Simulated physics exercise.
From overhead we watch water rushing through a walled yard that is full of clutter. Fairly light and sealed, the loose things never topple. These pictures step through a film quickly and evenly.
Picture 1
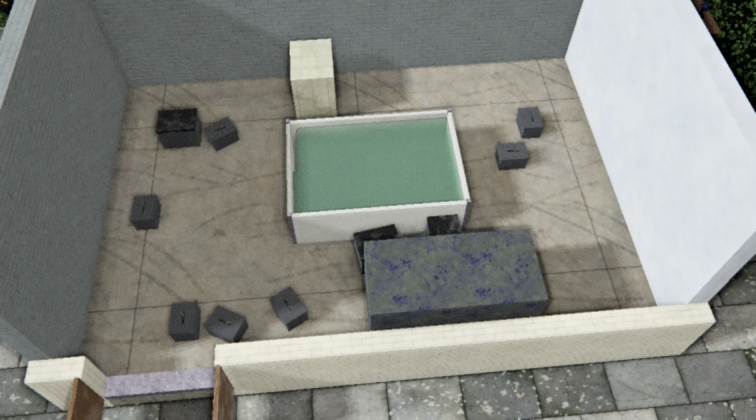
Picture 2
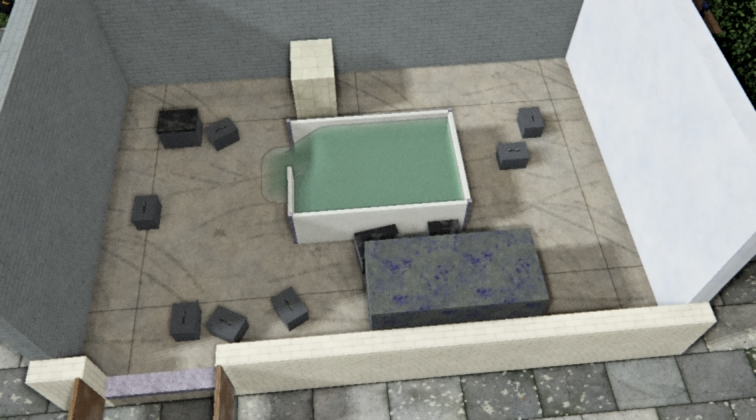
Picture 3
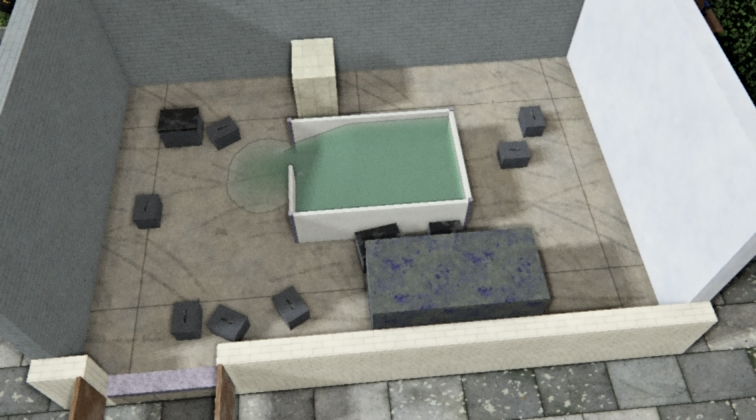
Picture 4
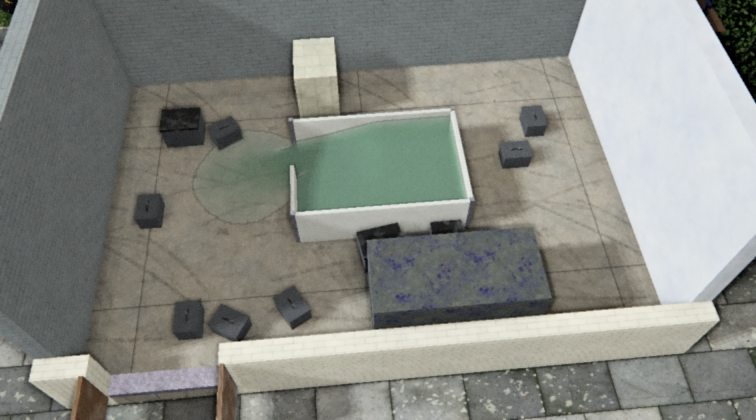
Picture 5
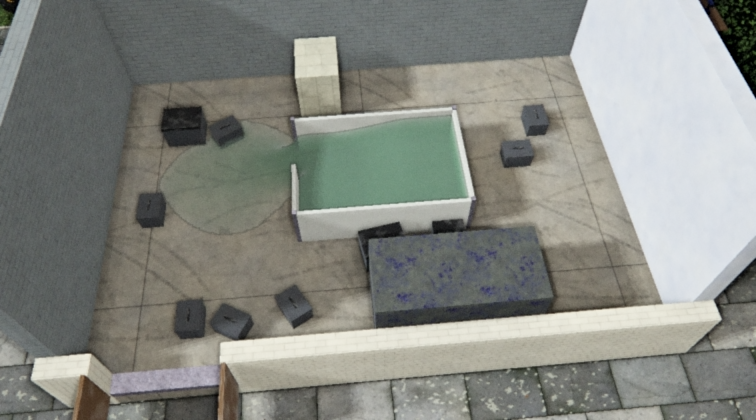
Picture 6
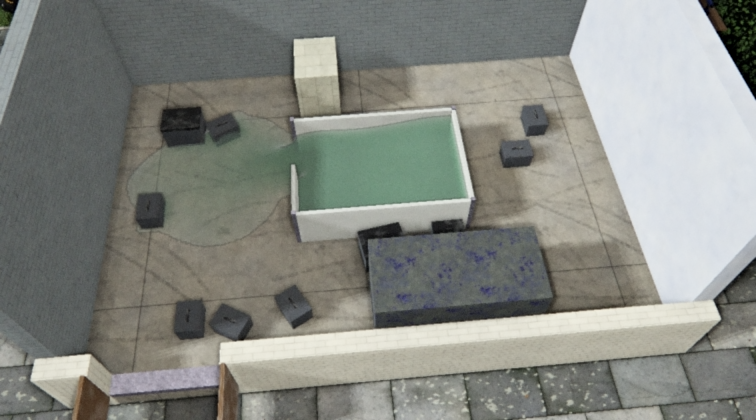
In a walled yard scattered with dark blocks, green water poured through the left side of a white-walled tank and spread leftward across the floor in a thin, widening pool, while the blocks barely moved.
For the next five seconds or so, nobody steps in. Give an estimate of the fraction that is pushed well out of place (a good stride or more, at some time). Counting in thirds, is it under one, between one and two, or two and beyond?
That share does not reach a third.
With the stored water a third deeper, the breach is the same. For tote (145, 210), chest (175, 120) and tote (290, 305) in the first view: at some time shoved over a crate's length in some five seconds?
First one cleared the mark, second one cleared the mark, third one missed the mark.
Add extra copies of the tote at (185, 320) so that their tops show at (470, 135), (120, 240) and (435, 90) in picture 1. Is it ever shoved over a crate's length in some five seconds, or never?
Listed in sequence, the answers are remains nearby, displaced a stride and remains nearby.
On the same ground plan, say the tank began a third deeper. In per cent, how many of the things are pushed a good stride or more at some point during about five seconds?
I reckon 30 per cent of the loose things.
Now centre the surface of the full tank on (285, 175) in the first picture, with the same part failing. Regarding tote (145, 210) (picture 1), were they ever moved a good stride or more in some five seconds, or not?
For this item: Travelled that far.
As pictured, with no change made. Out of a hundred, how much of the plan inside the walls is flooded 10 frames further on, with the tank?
35 in a hundred, roughly.
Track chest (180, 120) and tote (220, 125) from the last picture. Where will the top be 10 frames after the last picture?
They should be roughly at (140, 74) and (179, 74).
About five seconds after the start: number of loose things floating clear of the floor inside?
By my count, 2.
A moment on, 1 of 10 are well off their spots; 0 afloat.
Next, 3 of 10 are well off their spots; 3 afloat.
Later, 3 of 10 are well off their spots; 2 afloat.
In the end, 3 of 10 are well off their spots, and 3 have been at some point; 2 afloat.
